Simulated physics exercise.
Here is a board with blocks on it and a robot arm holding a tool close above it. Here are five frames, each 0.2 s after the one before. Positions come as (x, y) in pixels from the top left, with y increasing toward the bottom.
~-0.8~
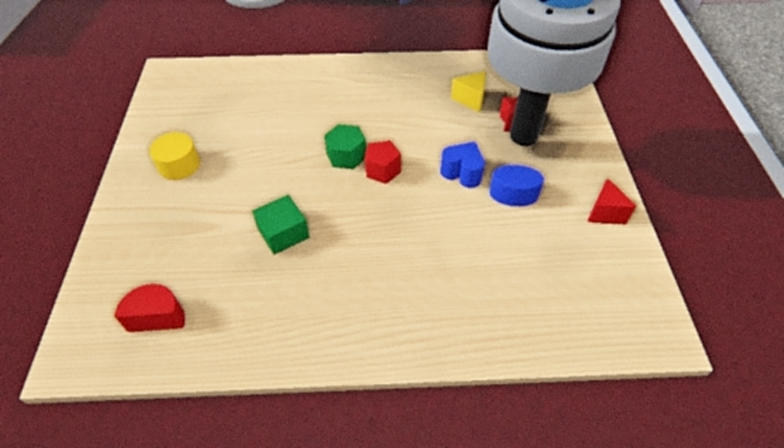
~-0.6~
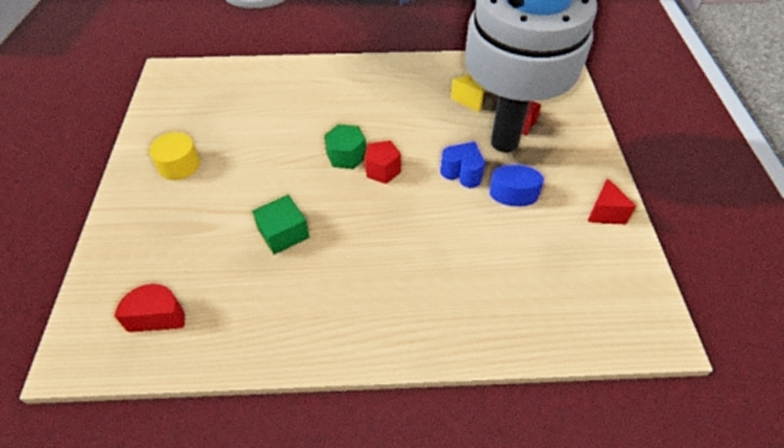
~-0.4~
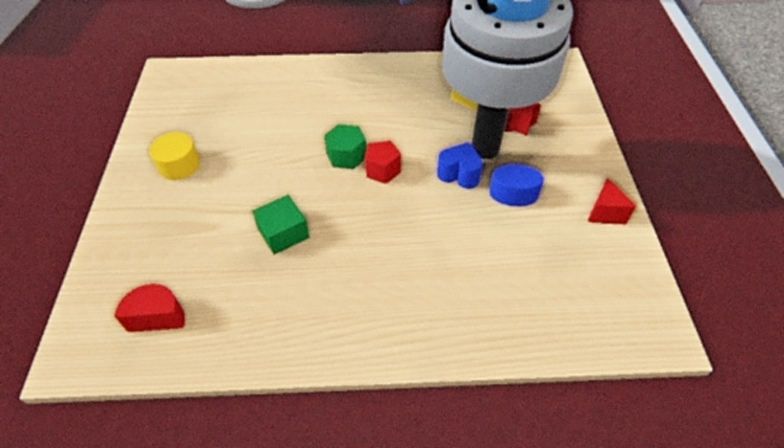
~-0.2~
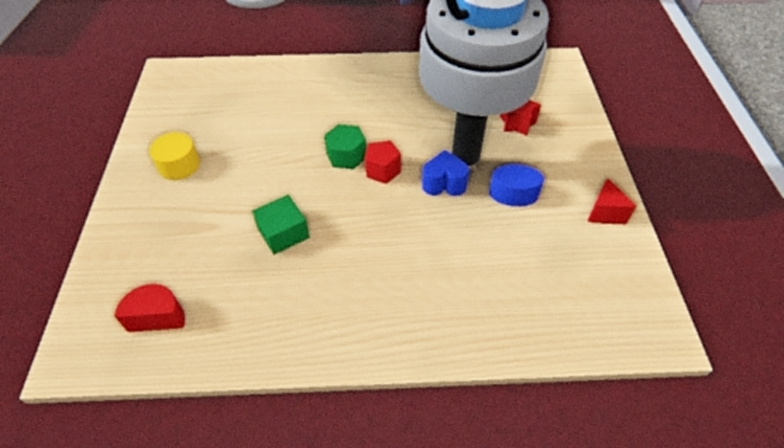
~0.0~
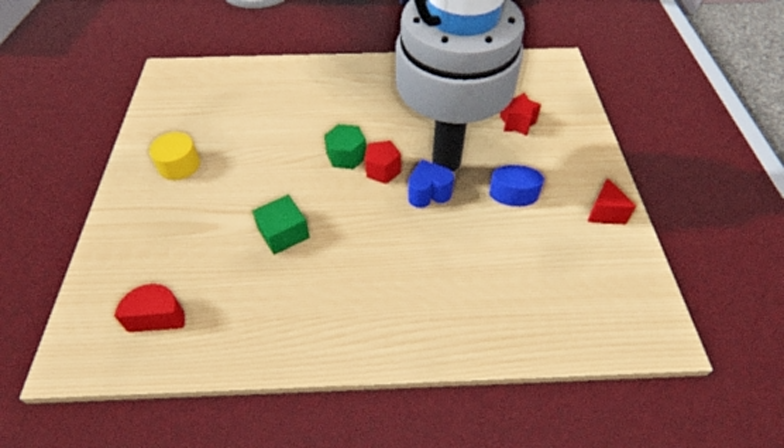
A robot arm with a dark, rod-like tool moves left and toward the viewer over a pale wooden board on a dark red surface, seen from above at an angle by a still camera. Green and red blocks sit near the middle, yellow ones toward the back and left, and blue ones right of centre. The tool reaches the blue heart and pushes it left and slightly nearer, while the other blocks stay put.
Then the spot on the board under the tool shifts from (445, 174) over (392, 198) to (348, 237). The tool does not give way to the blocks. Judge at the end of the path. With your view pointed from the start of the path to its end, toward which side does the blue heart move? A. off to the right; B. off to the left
Choice B: Off to the left.
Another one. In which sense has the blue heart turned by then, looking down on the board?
Overhead view: Anti-clockwise.
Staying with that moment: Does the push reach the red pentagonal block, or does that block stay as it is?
It stays.
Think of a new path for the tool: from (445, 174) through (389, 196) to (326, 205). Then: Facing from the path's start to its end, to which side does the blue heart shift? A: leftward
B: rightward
The correct letter is A.
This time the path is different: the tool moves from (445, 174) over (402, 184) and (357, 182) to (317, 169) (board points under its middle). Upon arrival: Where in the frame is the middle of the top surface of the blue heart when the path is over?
My estimate: (412, 189).
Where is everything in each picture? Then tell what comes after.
In the first frame, tool tip at (524, 138); block tops, red pentagonal block at (382, 152); blue heart at (465, 154).
In the second frame, tool at (504, 144); blocks unchanged.
In the third frame, tool at (485, 151); blue heart at (462, 156).
In the fourth frame, tool at (466, 157); blue heart at (446, 165).
In the fifth frame, tool at (446, 164); red pentagonal block at (382, 152); blue heart at (430, 175).
The first path, step by step. One third of the way, tool at (408, 178); blue heart at (406, 195), turned 30° anticlockwise.
Two thirds of the way, tool at (377, 201); blue heart at (399, 213), turned 65° anticlockwise.
At the end, tool at (347, 227); red pentagonal block in place; blue heart at (399, 215), turned 70° anticlockwise.
